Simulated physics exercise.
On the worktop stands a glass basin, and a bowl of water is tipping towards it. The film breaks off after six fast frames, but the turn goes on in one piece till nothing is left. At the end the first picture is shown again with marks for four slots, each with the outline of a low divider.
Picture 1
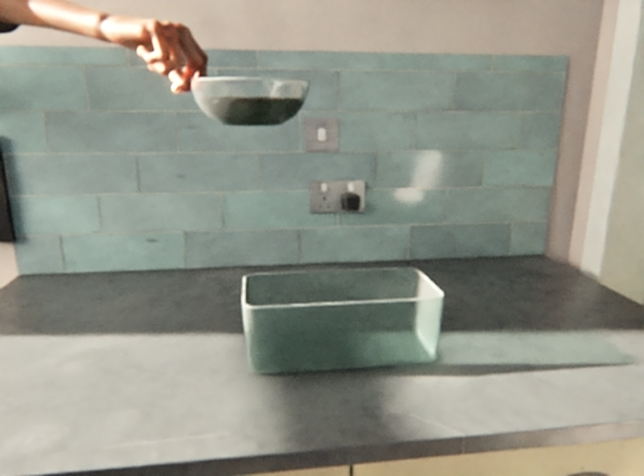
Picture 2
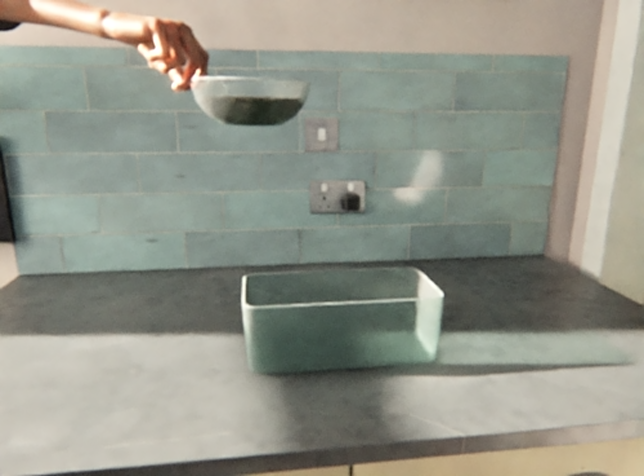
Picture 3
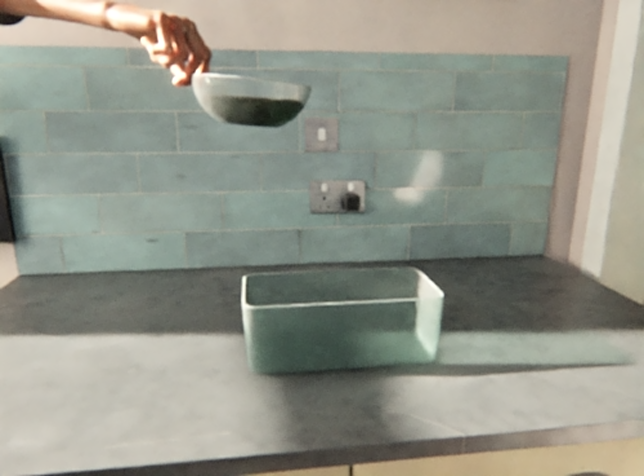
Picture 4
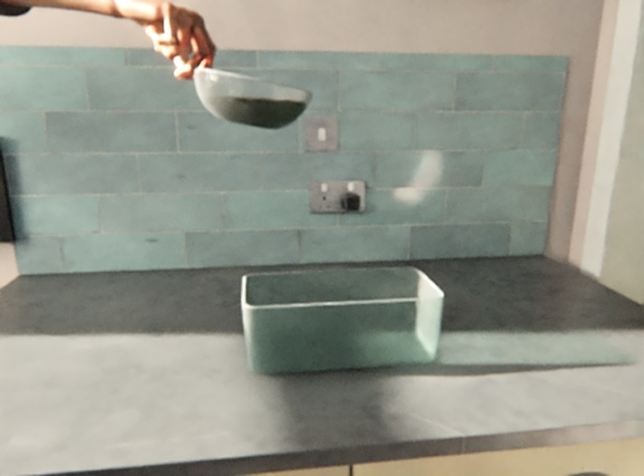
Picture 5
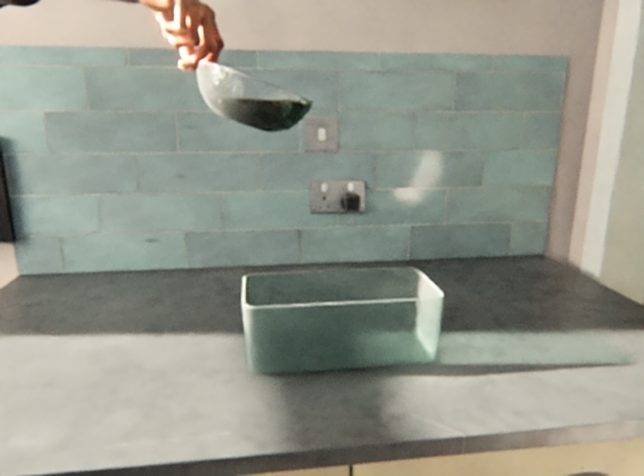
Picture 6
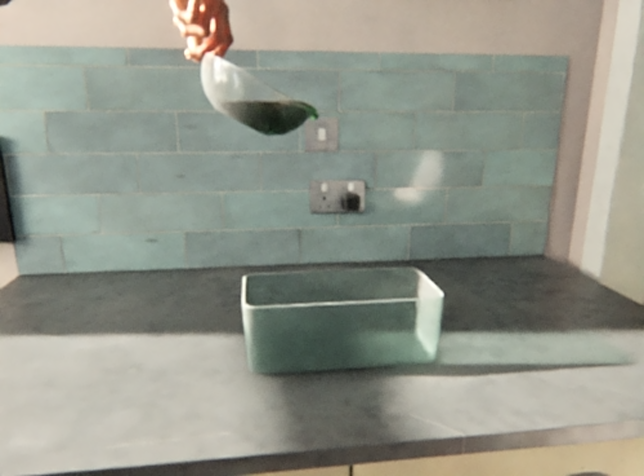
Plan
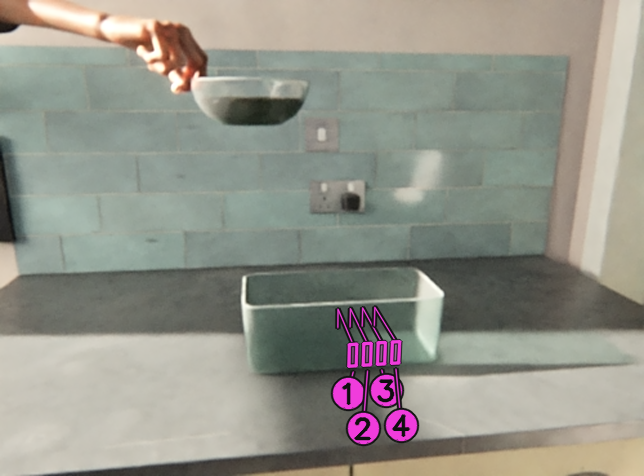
On a dark worktop against green wall tiles stands an empty rectangular glass basin, while a hand above it holds a glass bowl of dark liquid level, then tilts it rightward until liquid just passes the lip.
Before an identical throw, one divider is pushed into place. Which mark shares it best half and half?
2 works best here.
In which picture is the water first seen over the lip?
In picture 6.
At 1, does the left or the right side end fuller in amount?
More ends on the right.
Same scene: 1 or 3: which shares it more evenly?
1 it is.
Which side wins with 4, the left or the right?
More ends on the left.
On the marked copy, 1 at (353, 371); 2 at (367, 370); 3 at (381, 369); 4 at (395, 368).
For position 1, about 30 % ends left of the wall and 67 % right of it; 3 % is lost outside.
For position 2, about 50 % ends left of the wall and 47 % right of it; 3 % is lost outside.
For position 3, about 83 % ends left of the wall and 14 % right of it; 4 % is lost outside.
For position 4, about 89 % ends left of the wall and 8 % right of it; 3 % is lost outside.
